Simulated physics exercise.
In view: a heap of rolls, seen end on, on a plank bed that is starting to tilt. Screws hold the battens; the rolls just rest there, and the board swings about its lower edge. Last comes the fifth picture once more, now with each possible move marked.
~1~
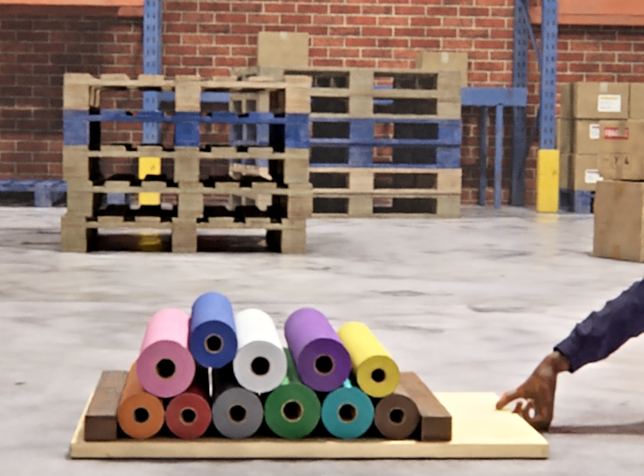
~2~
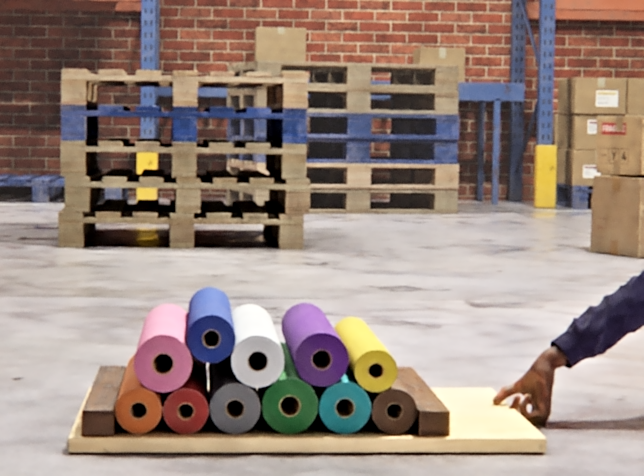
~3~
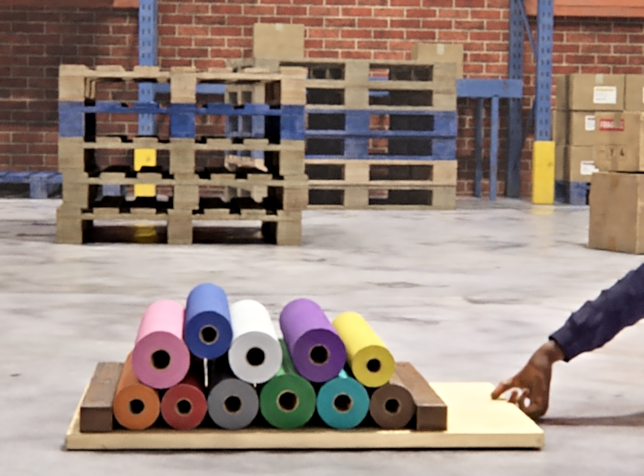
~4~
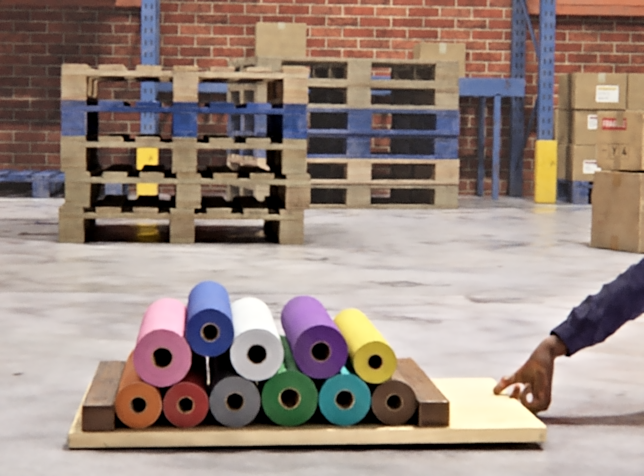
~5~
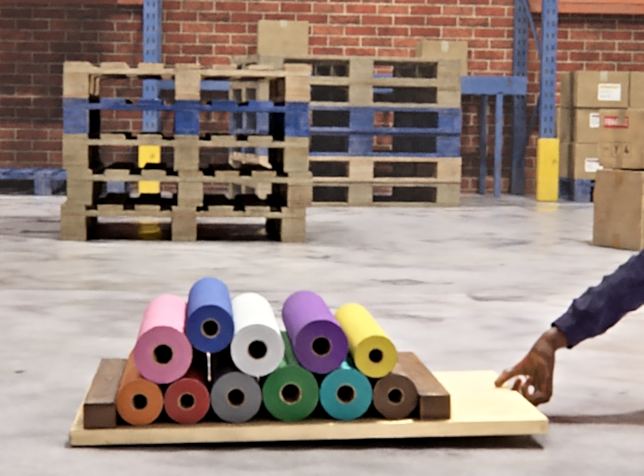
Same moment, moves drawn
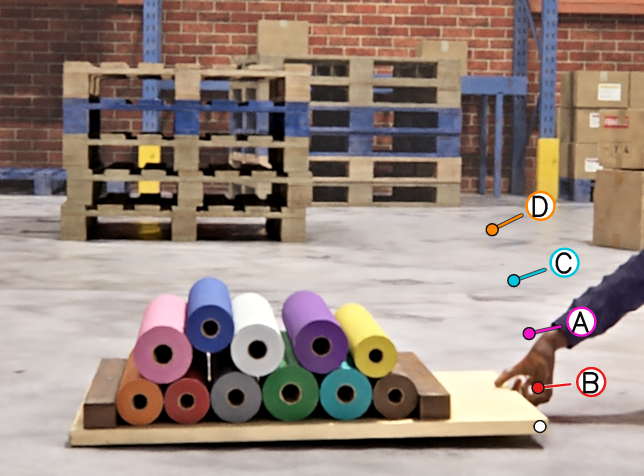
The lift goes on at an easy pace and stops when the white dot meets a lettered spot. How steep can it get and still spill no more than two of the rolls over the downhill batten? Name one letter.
At most to C.
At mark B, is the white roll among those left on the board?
The white roll: Yes.
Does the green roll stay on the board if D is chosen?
The green roll: Yes.
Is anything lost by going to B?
At B: No.
On the copy, A at (529, 333); B at (538, 388); C at (514, 280); D at (492, 229); the white dot at (540, 427).
On C. First, board at 14°.
Then, board at 20°.
Finally, board at 20°, one over the low batten (pink).
By contrast, A none over the low batten; B none over the low batten; D three over the low batten (pink, white, blue).
